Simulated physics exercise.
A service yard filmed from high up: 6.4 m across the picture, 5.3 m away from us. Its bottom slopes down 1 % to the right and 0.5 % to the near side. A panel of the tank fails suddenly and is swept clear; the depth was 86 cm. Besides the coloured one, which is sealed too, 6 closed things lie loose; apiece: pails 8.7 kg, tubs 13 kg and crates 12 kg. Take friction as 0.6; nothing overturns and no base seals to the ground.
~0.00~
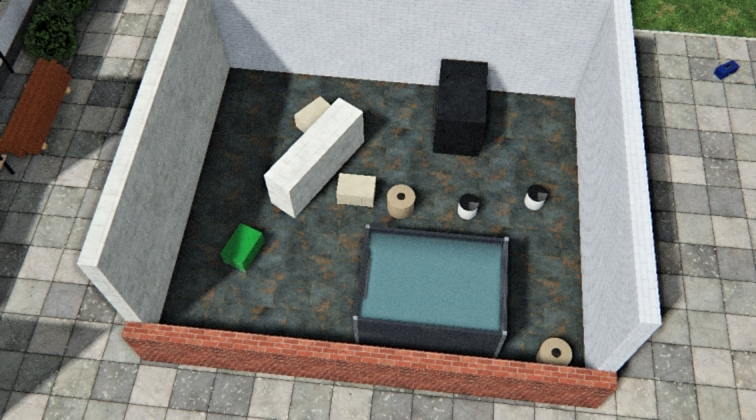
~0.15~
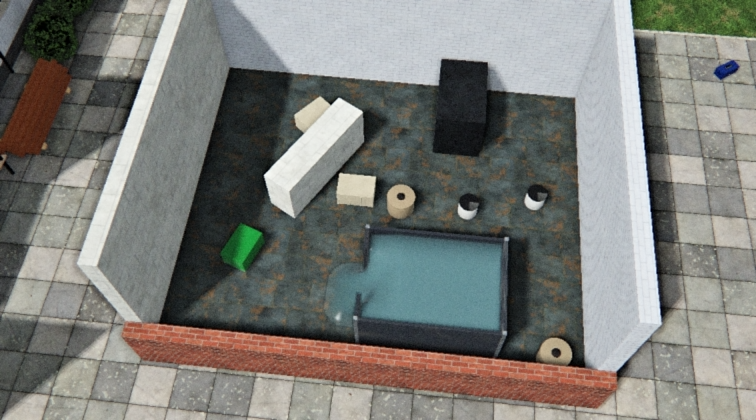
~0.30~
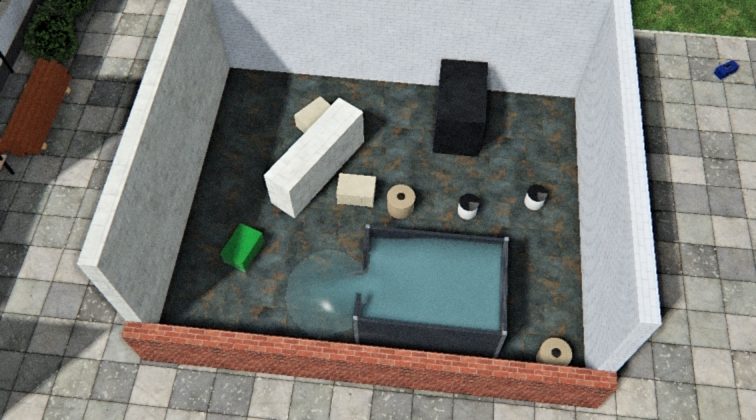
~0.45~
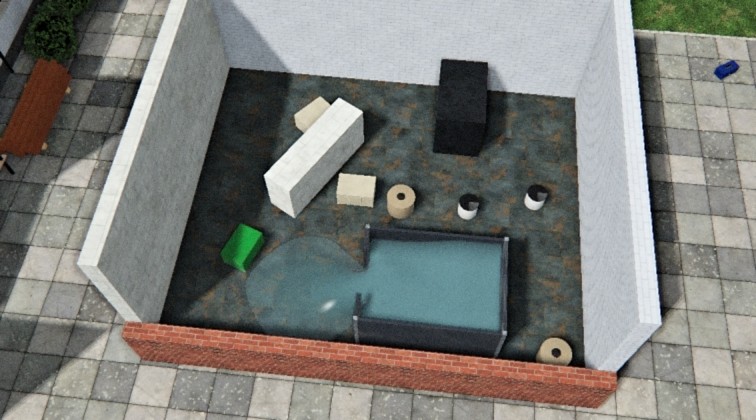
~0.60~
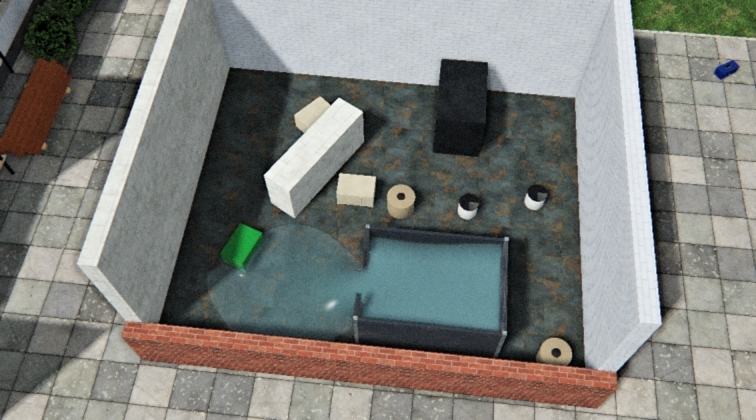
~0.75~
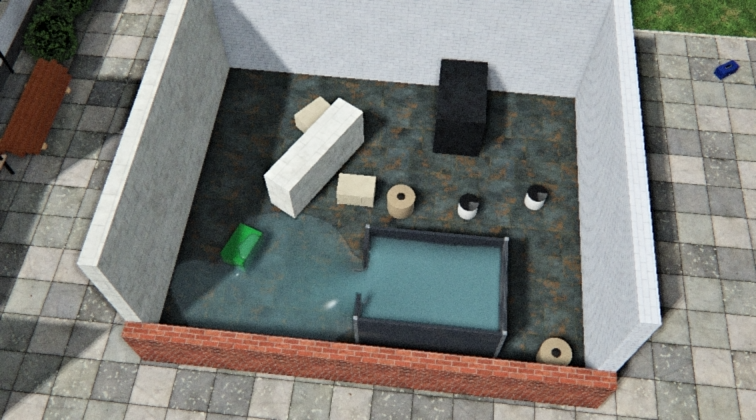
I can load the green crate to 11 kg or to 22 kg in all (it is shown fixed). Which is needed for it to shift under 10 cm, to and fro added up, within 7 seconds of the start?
Verdict: Neither weight holds it.
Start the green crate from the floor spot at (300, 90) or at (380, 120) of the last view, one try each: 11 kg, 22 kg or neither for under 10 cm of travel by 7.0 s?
In turn: Neither is enough; neither is enough.
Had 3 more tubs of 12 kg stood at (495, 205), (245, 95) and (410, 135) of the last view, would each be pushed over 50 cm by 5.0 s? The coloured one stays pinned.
In turn: Short of it, past it, short of it.
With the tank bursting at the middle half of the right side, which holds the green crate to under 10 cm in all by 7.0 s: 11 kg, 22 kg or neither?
Then the lower weight is enough.
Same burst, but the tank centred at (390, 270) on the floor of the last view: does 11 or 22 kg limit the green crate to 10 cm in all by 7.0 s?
Then neither weight holds it.
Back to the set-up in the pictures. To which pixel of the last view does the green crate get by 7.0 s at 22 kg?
Around (380, 94).
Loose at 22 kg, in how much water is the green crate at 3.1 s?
About 8 cm.
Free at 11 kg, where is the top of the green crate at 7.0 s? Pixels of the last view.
Near (416, 136).
After 1.4 s the green crate would be 104 cm from its start with 11 kg and 96 cm from its start with 22 kg; 11 cm of water round it then.
After 3.1 s the green crate would be 340 cm from its start with 11 kg and 268 cm from its start with 22 kg; 8 cm of water round it then.
After 4.9 s the green crate would be 318 cm from its start with 11 kg and 335 cm from its start with 22 kg; 18 cm of water round it then.
After 7.0 s the green crate would be 342 cm from its start with 11 kg and 367 cm from its start with 22 kg; 9 cm of water round it then.
